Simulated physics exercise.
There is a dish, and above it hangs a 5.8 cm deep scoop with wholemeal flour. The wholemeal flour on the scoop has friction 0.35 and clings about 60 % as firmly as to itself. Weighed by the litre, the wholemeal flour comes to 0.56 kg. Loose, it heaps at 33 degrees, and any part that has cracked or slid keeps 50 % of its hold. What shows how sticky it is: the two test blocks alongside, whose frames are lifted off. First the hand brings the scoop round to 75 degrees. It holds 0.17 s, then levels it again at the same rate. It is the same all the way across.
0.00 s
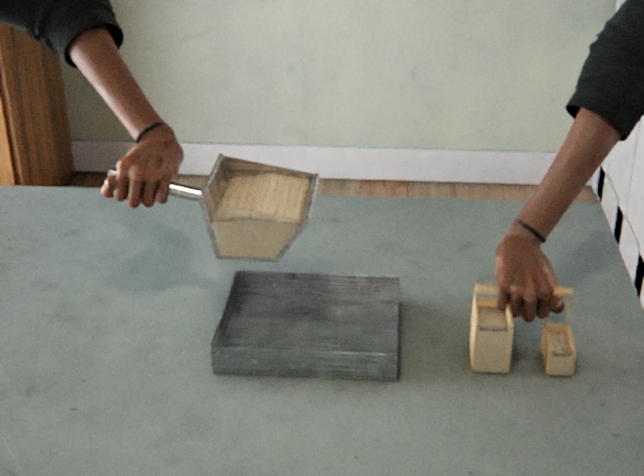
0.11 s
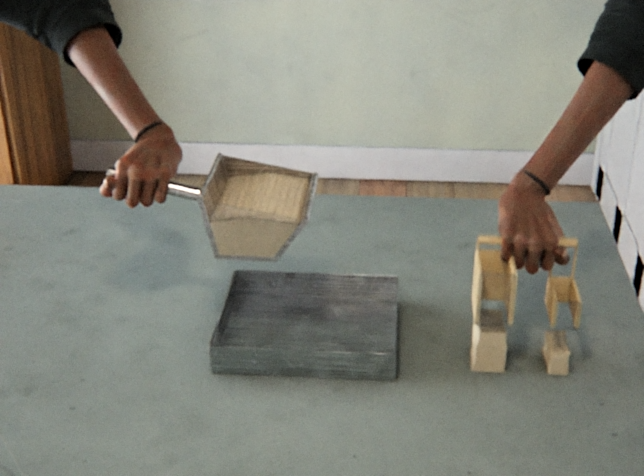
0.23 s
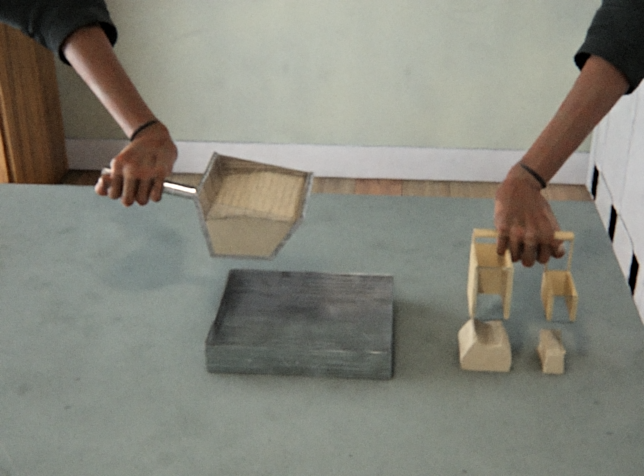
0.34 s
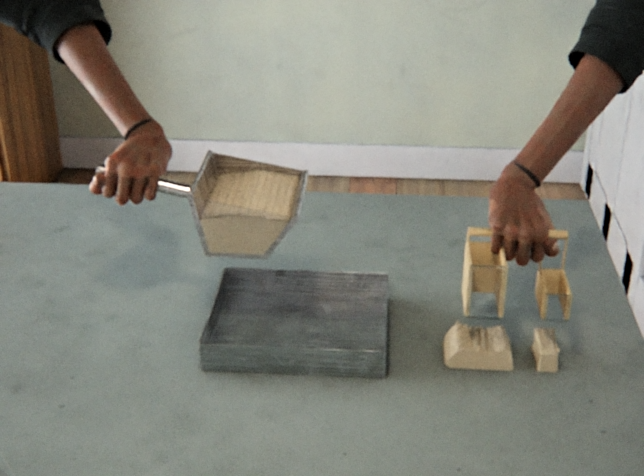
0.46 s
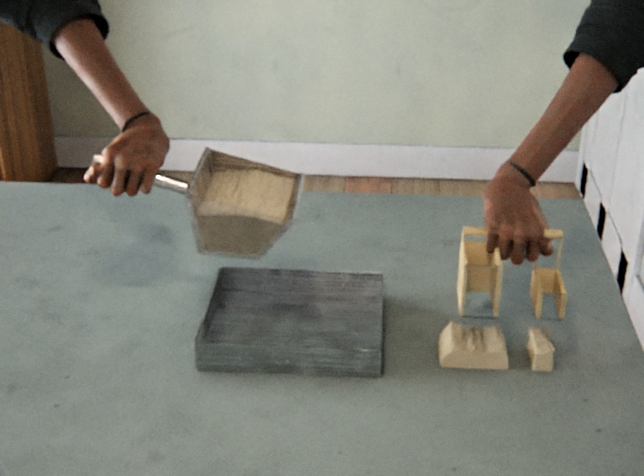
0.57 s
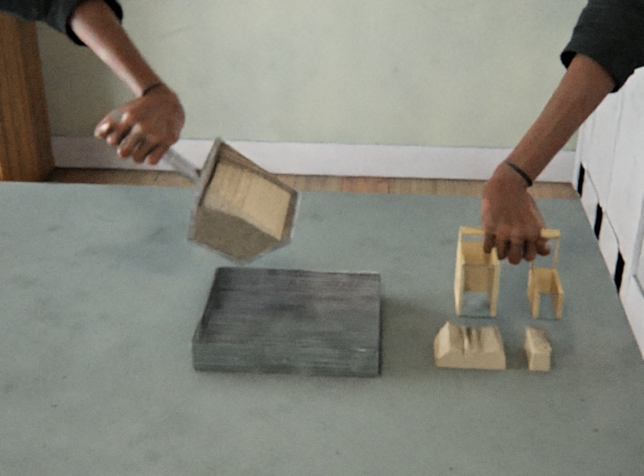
Two dark-sleeved arms reach over a grey-green table against a pale wall, seen from the front and slightly above. The left hand holds a deep scoop of tan flour above a dark grey dish, while the right lifts pale wooden holders off two blocks. The larger block slumps and spreads, the smaller keeps its height, the view drifts slightly right, and the scoop tilts clockwise.
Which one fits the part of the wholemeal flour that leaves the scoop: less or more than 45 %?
It is more.
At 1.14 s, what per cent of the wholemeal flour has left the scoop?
Something close to 45 in a hundred.
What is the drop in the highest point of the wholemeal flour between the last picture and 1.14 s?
Measured change: About 3.5 cm.
After 0.83 s, the scoop is at 74 degrees and 0 % has left it.
After 1.14 s, the scoop is at 67 degrees and 46 % has left it.
After 1.44 s, the scoop is at 5 degrees and 50 % has left it.
After 1.75 s, the scoop is at 0 degrees and 50 % has left it.
After 1.86 s, the scoop is at 0 degrees and 50 % has left it.
